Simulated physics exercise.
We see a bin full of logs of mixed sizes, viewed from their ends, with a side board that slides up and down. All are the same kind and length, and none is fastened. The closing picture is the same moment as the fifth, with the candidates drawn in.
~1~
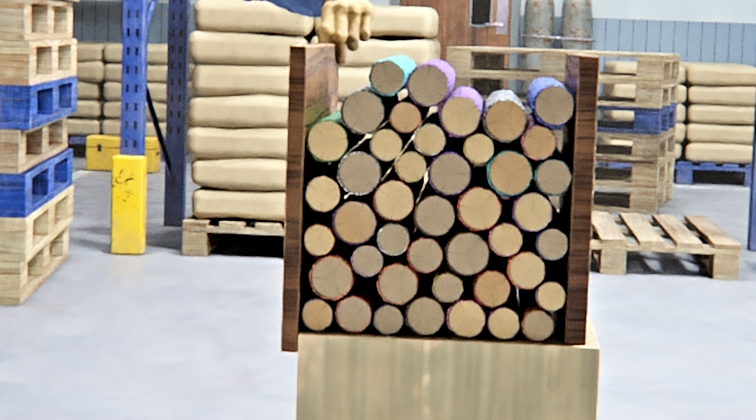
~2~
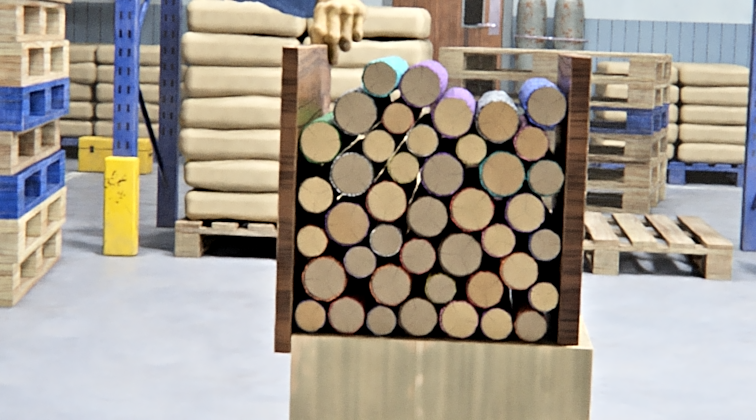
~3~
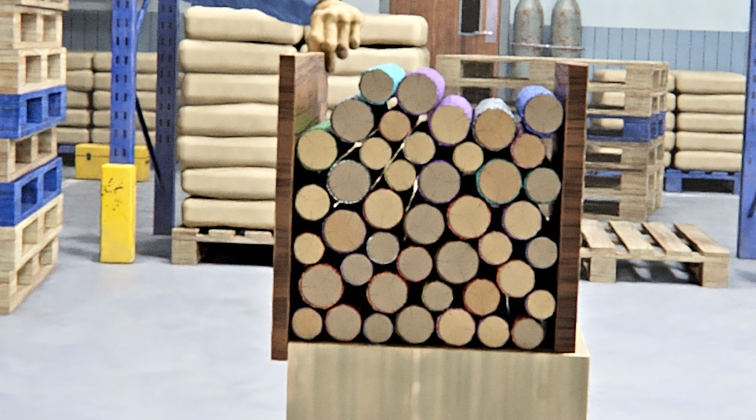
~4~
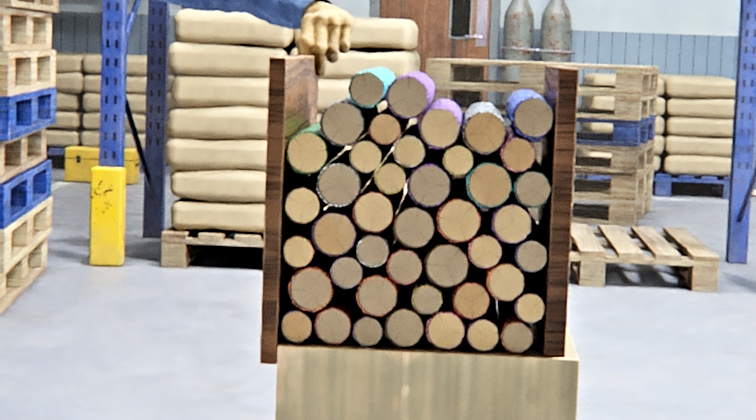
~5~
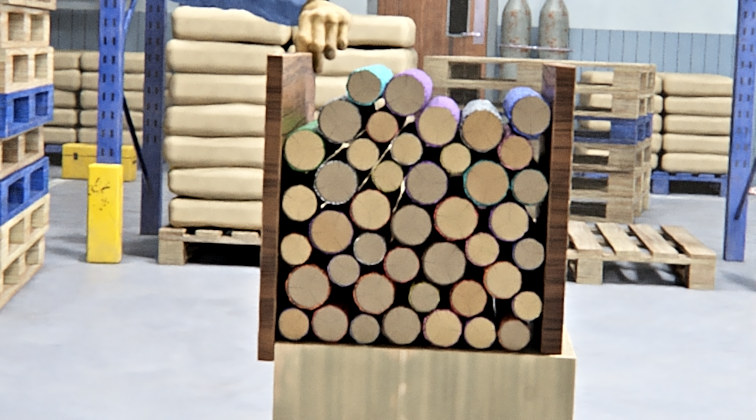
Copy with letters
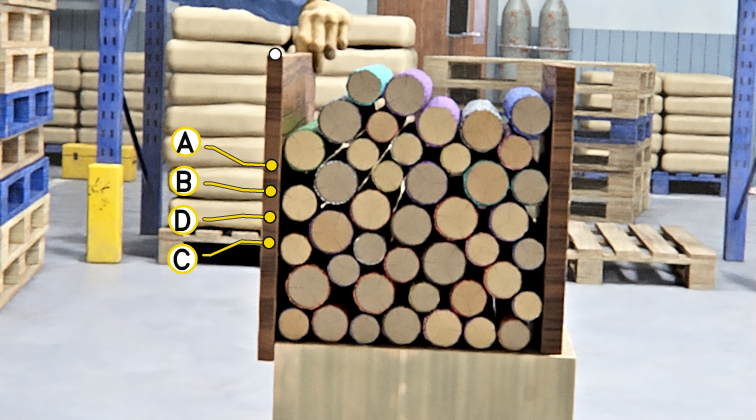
The view shifts slightly while the stacked logs stay still between two dark boards.
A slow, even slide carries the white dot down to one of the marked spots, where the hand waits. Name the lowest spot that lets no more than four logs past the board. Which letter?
The answer is mark D.
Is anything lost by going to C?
At C: Yes.
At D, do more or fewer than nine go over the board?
Fewer than nine.
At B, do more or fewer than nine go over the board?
At B, fewer than nine.
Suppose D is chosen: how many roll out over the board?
At D the number is three.
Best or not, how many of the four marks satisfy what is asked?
Three of the four.
On the marked copy, A at (272, 165); B at (271, 191); C at (269, 243); D at (270, 217); the white dot at (275, 54).
With D. Early on, top of the board (282, 126).
Further on, top of the board (280, 205).
At the end, top of the board (279, 217), three out over the board.
As for the rest, A none out over the board; B none out over the board; C more than four out over the board.
